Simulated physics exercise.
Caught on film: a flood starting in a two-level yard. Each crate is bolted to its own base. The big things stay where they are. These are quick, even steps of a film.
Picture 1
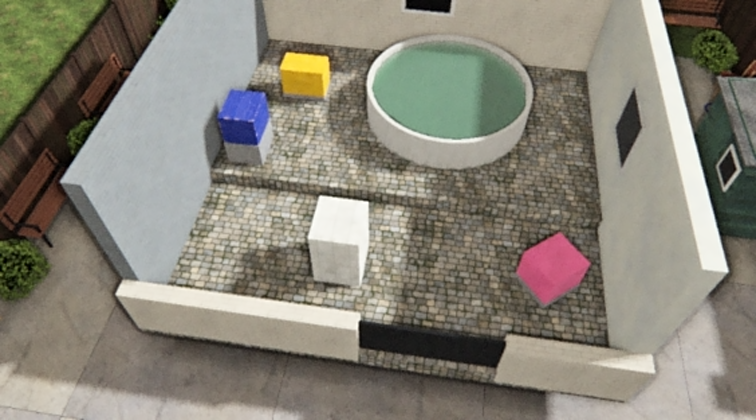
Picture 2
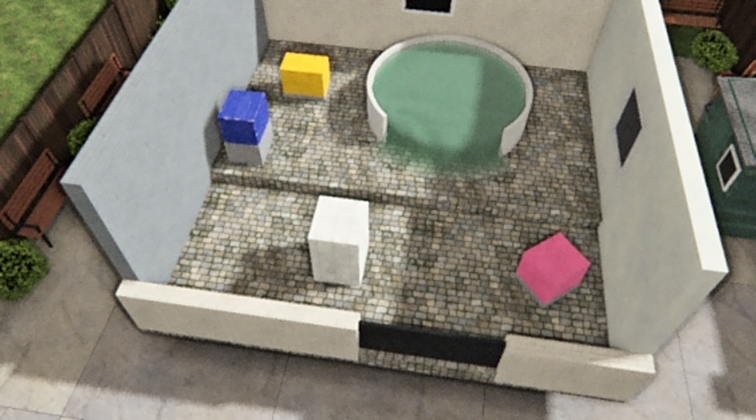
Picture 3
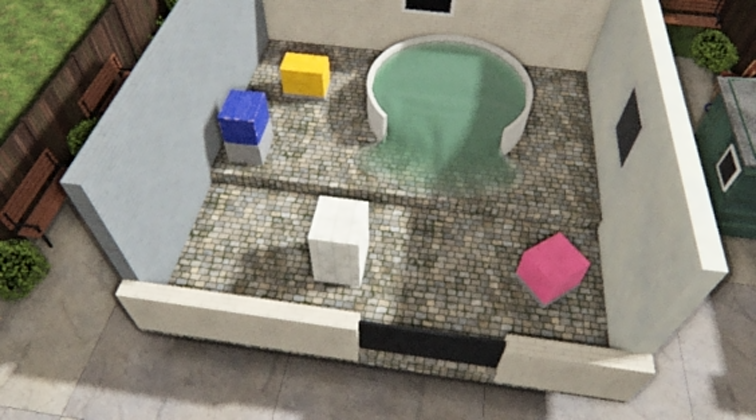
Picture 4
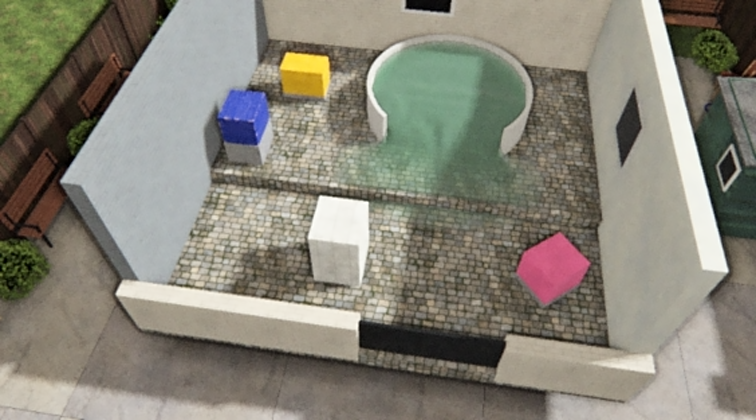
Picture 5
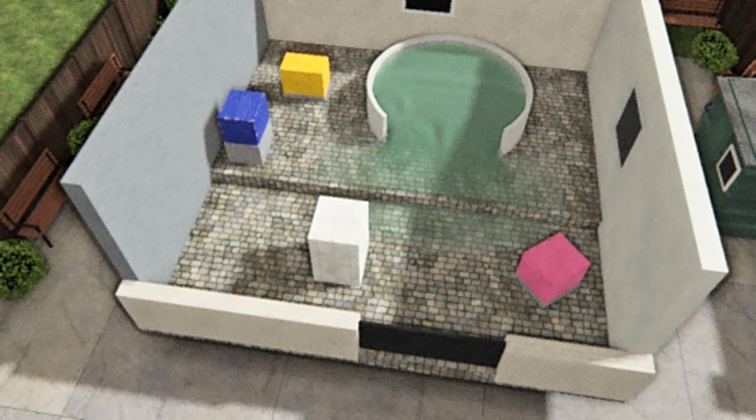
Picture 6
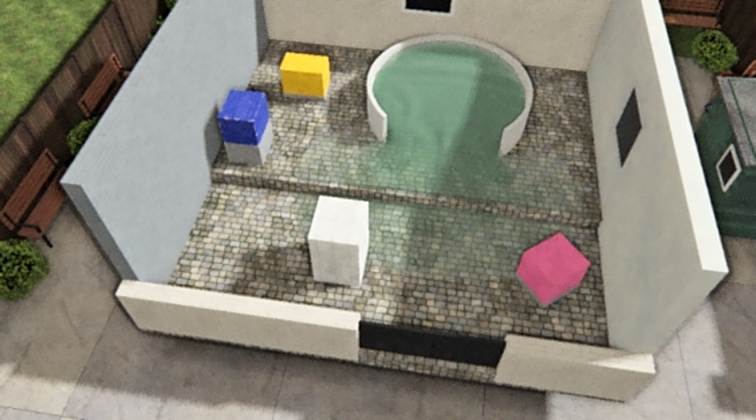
Green water sat still in a round white tank until the front of its wall opened, then poured out across the upper paving and spread down over the step between the white and pink blocks.
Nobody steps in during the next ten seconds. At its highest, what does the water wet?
In the end: The yellow crate stays dry; the pink crate gets wet; the blue crate stays dry.
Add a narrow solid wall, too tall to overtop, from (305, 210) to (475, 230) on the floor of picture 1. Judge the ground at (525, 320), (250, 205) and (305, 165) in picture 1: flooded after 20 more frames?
In turn: Flooded, flooded, awash.
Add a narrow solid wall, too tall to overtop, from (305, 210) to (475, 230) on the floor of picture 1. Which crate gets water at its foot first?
It is the pink-painted one.
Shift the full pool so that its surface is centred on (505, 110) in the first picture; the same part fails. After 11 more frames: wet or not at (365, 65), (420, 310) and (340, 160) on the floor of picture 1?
In turn: No water, awash, dry.
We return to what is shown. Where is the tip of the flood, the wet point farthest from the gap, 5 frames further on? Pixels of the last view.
Around (222, 306).
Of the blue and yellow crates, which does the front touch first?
First comes the one in blue.
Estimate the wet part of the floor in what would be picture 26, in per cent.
Some 55 per cent.
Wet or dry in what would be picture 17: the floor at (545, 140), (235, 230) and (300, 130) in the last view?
In turn: Clear, covered, not flooded.
A moment on, water covers 45 % of the floor; the yellow crate not reached, the pink crate water round its plinth, the blue crate water round its plinth.
Next, water covers 55 % of the floor; the yellow crate not reached, the pink crate water round its plinth, the blue crate water round its plinth.
Then, water covers 55 % of the floor; the yellow crate not reached, the pink crate water round its plinth, the blue crate water round its plinth.
Later, water covers 60 % of the floor; the yellow crate not reached, the pink crate water round its plinth, the blue crate water round its plinth.
In the end, water covers 55 % of the floor; the yellow crate stayed above the water, the pink crate was topped, the blue crate stayed above the water.
